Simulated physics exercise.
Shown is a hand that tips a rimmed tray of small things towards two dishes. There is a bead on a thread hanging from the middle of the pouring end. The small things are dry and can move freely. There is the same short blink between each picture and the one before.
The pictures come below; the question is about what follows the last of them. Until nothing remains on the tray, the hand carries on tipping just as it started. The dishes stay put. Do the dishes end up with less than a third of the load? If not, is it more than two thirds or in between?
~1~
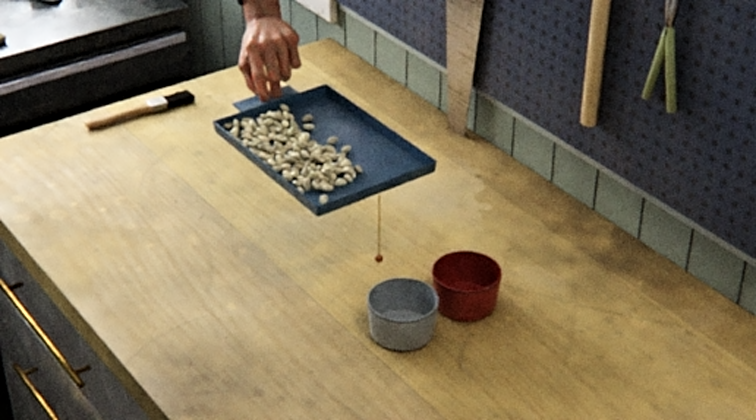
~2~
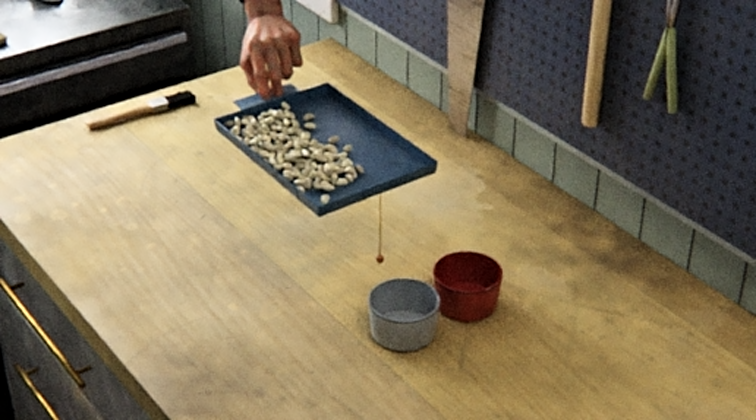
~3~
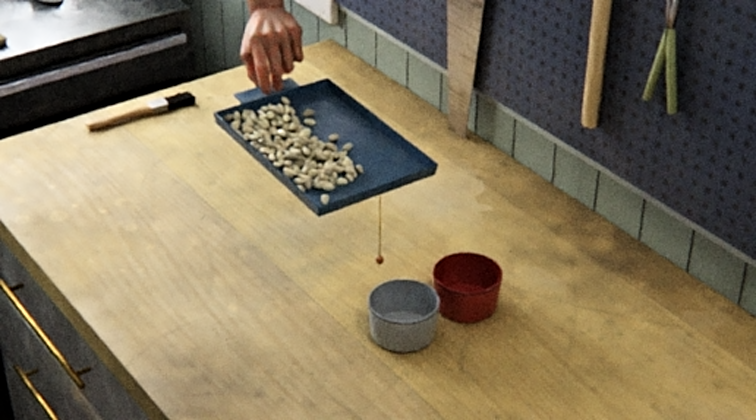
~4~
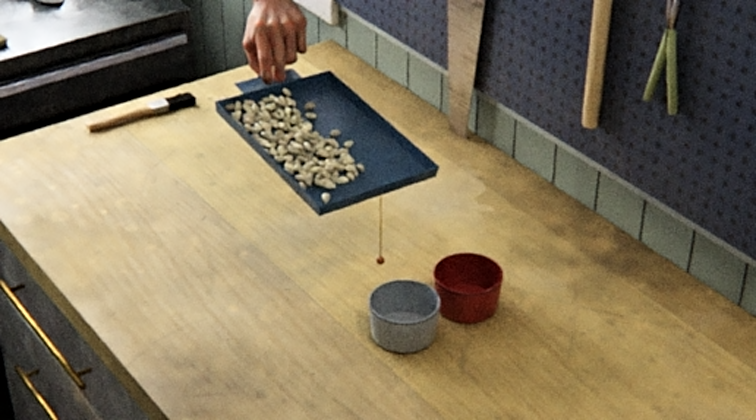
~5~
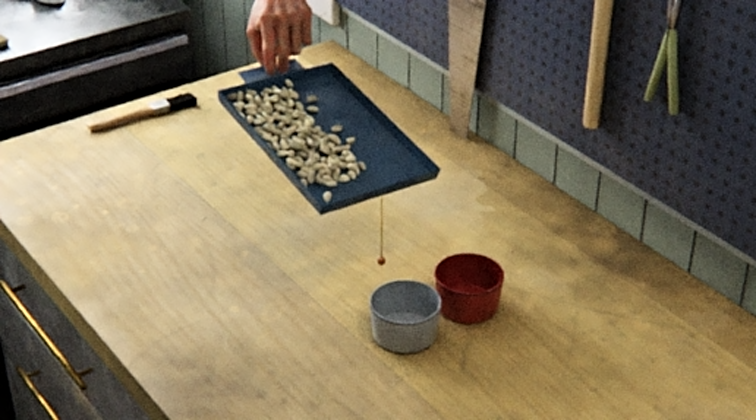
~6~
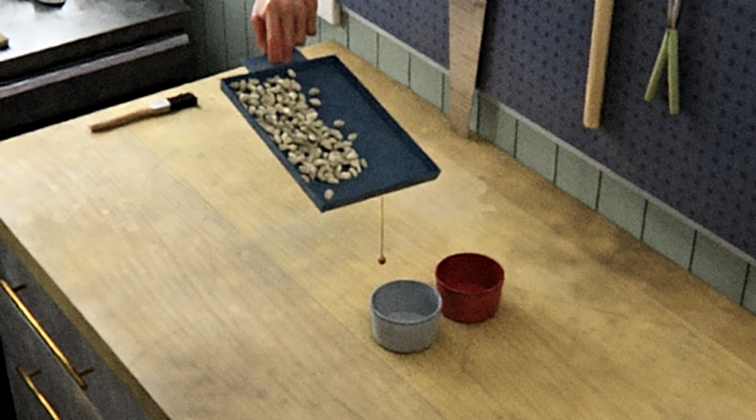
No, in between.
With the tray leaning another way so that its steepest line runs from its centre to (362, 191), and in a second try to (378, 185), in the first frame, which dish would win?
For the first place you'd get the left-placed dish, for the second the left-placed dish.
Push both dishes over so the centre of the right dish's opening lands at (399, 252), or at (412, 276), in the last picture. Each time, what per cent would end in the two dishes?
First position: Some 10 %; second position: Some 40 %.
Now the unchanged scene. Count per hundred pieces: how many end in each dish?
Estimate - left dish 20 percent, right dish 20 percent.
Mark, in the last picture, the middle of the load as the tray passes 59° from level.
Roughly (387, 155).
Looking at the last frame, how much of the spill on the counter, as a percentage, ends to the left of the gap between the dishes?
It comes to about 60 percent.
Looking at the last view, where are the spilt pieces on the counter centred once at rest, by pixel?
Near (424, 283).
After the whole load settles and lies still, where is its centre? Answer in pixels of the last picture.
Somewhere close to (432, 298) in the last picture.
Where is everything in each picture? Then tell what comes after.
In the first picture, corners of the pouring end near (318, 205) and (435, 161), level; middle of the load near (292, 155), white beans; left dish near (424, 330); right dish near (488, 301); bead on its thread near (379, 258).
In the second picture, corners of the pouring end near (319, 205) and (436, 162), level; middle of the load near (293, 154).
In the third picture, corners of the pouring end near (319, 206) and (436, 164), tipped barely, lowest at the right corner; middle of the load near (293, 151).
In the fourth picture, corners of the pouring end near (321, 205) and (437, 166), tipped a little, lowest at the right corner; middle of the load near (294, 146).
In the fifth picture, corners of the pouring end near (323, 204) and (439, 168), tipped a little, lowest at the right corner; middle of the load near (296, 140).
In the sixth picture, corners of the pouring end near (324, 203) and (439, 170), tipped clearly, lowest at the right corner; middle of the load near (298, 134); left dish near (427, 332); right dish near (491, 303).
Shortly afterwards, tray tipped steeply; all but a few on the tray; only a few in the right dish; only a few in the air.
Next, tray tipped right over; the bulk on the tray; only a few in the left dish; a little in the right dish; a little outside both; a little in the air.
Some moments later, tray tipped past a quarter turn; near a quarter in the left dish; near a quarter in the right dish; near two thirds outside both.
In the end, tray tipped past a quarter turn; near a quarter in the left dish; near a quarter in the right dish; near two thirds outside both.
